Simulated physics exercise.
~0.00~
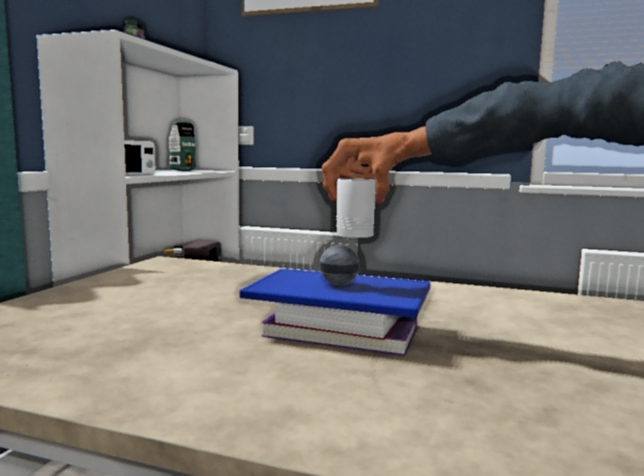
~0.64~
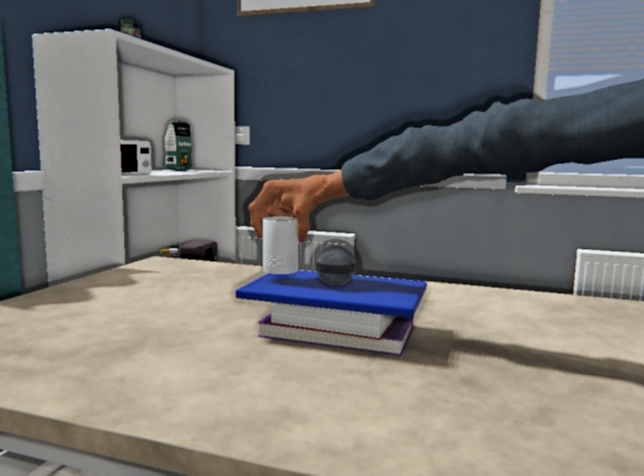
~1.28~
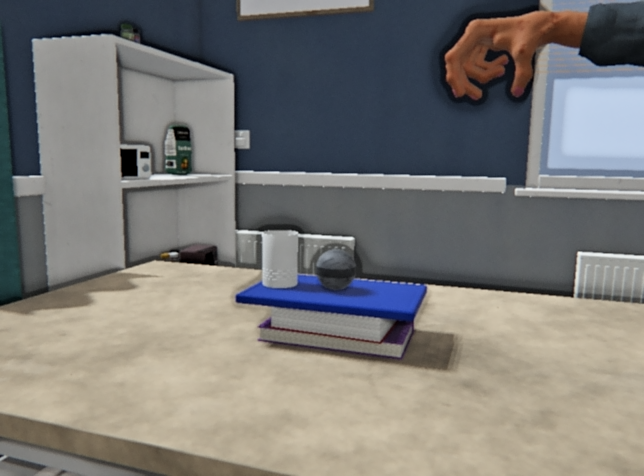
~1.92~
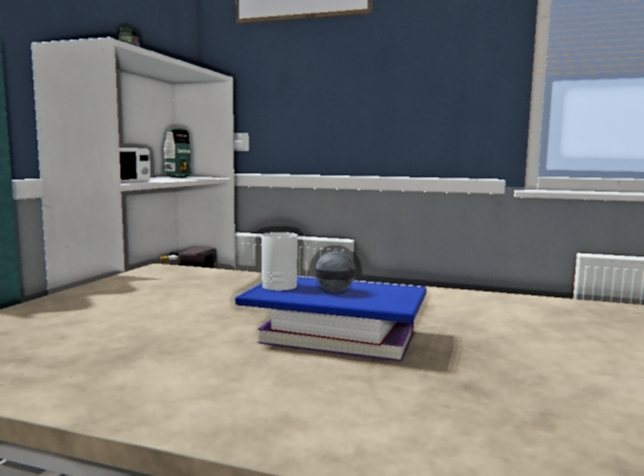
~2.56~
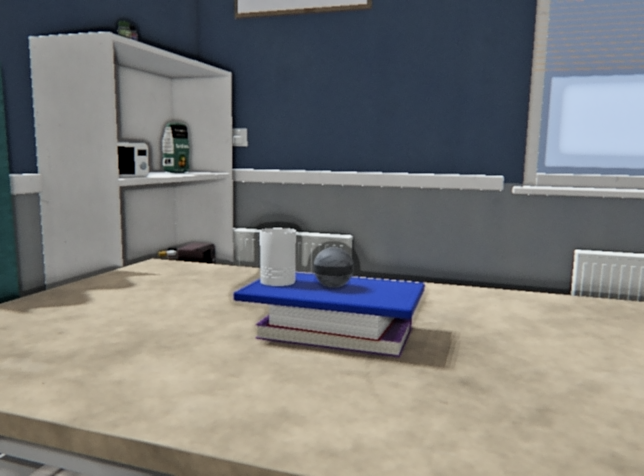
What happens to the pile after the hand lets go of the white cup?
The pile keeps its balance. The cup stays upright on the blue tray next to the grey ball, with the books still stacked beneath.
